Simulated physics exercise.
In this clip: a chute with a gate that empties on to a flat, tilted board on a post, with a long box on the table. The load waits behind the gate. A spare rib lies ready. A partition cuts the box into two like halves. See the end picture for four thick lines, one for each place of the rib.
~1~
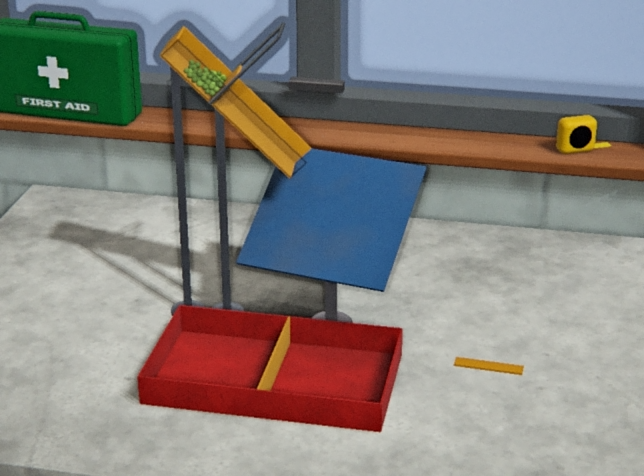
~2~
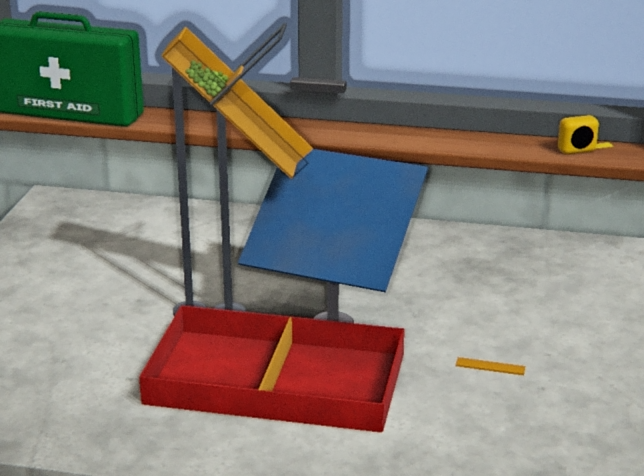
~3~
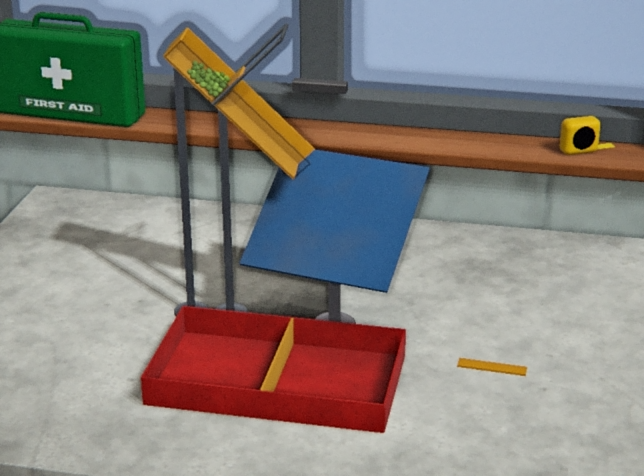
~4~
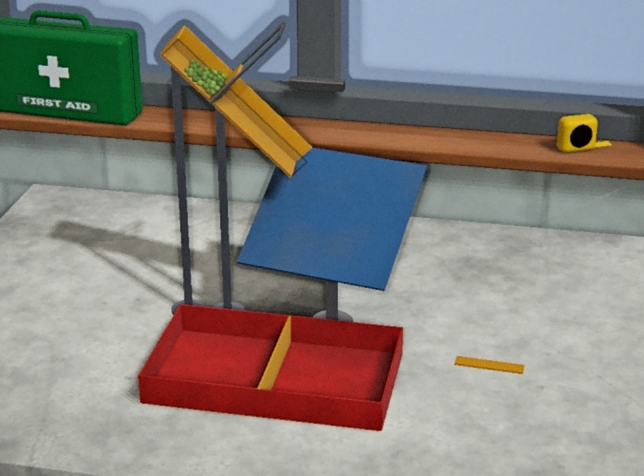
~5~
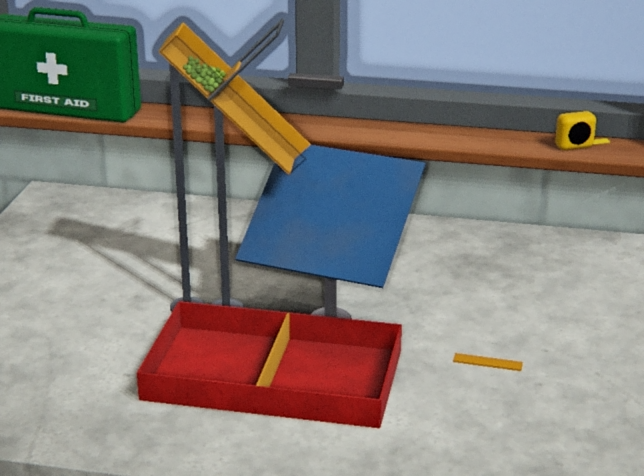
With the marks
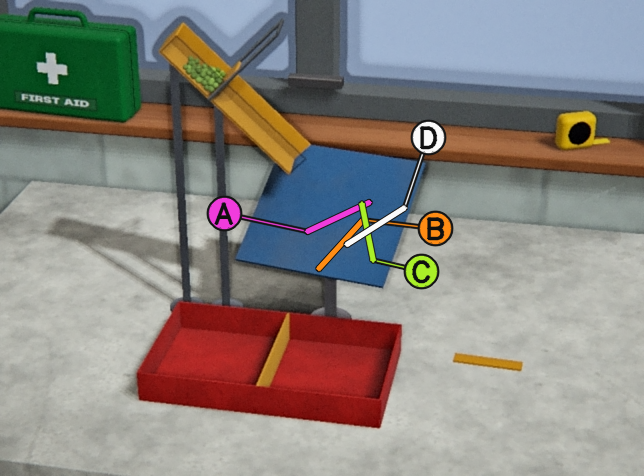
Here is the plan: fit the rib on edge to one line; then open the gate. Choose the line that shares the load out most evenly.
Line B does it best.
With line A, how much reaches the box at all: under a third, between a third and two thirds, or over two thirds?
It is over two thirds.
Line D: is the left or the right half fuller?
Right.
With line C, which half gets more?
More lands on the right.
On the marked copy, line A from (369, 202) to (307, 231); line B from (363, 219) to (318, 268); line C from (361, 204) to (373, 260); line D from (404, 208) to (347, 244).
With A, of what is caught, all but a few in the left half, a small share in the right.
With B, of what is caught, close to half in the left half, close to half in the right.
With C, of what is caught, a small share in the left half, all but a few in the right.
With D, of what is caught, a small share in the left half, all but a few in the right.
